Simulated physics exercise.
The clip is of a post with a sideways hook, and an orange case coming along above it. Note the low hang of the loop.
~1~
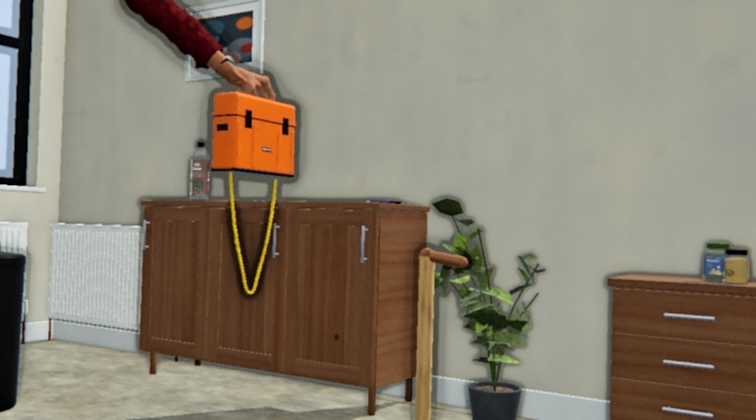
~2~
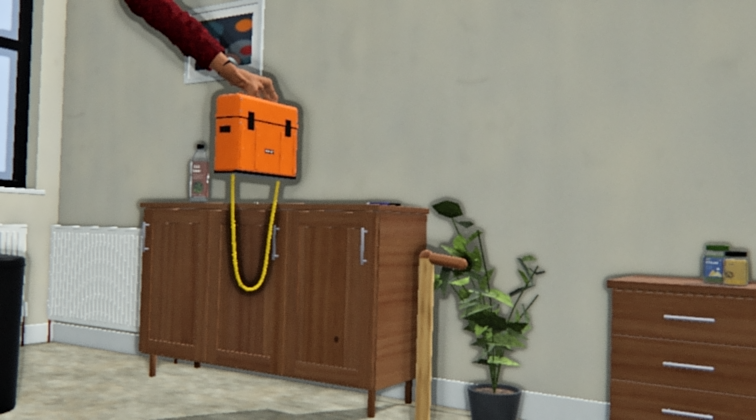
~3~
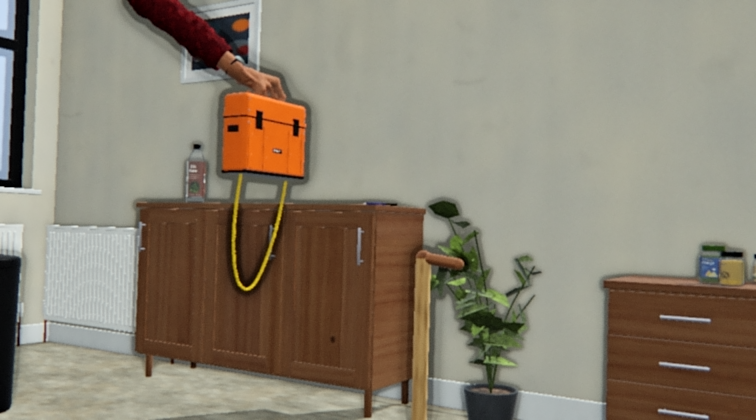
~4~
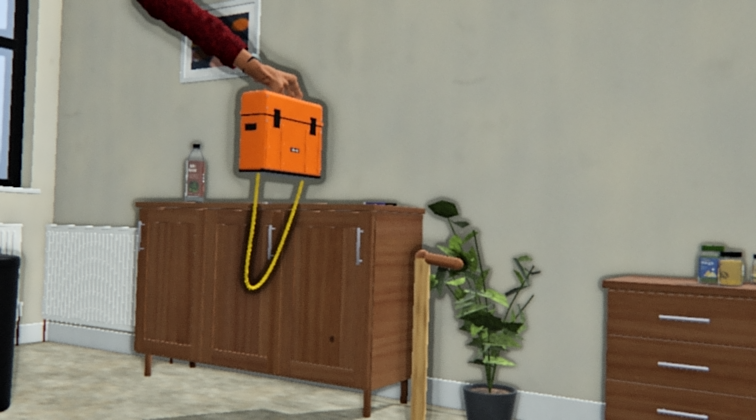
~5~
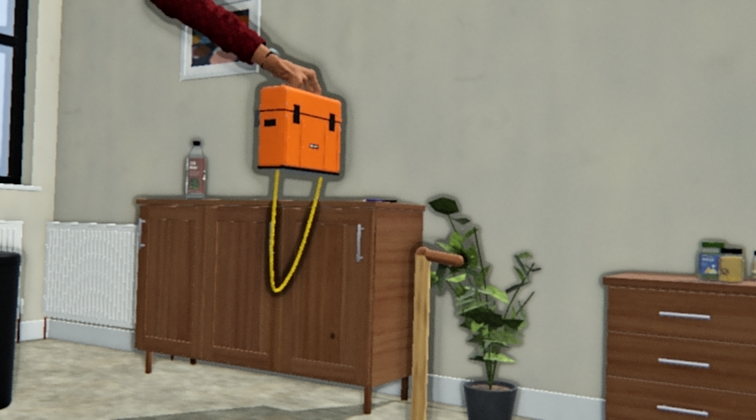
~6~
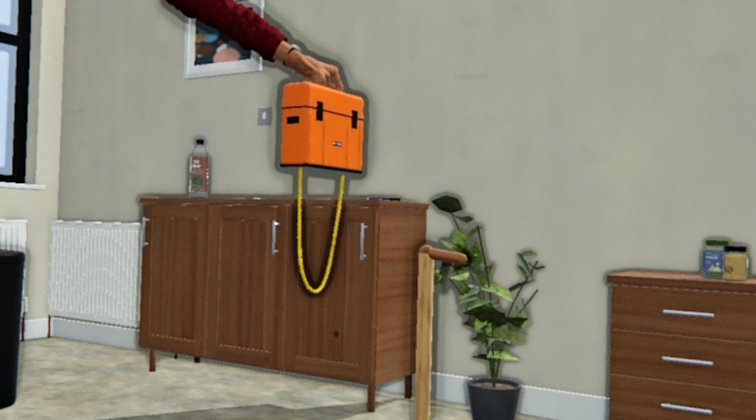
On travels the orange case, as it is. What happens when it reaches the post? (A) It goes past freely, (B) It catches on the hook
A, it goes past freely.
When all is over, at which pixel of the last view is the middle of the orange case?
It finishes at (589, 117).
Then, 0.42 s later than the last view, case nearing the post near (386, 128).
Then, 1.14 s later than the last view, case past the post near (509, 121).
Then, 1.56 s later than the last view, case past the post near (589, 117).
Finally, case past the post near (589, 117). The orange case comes away clean.
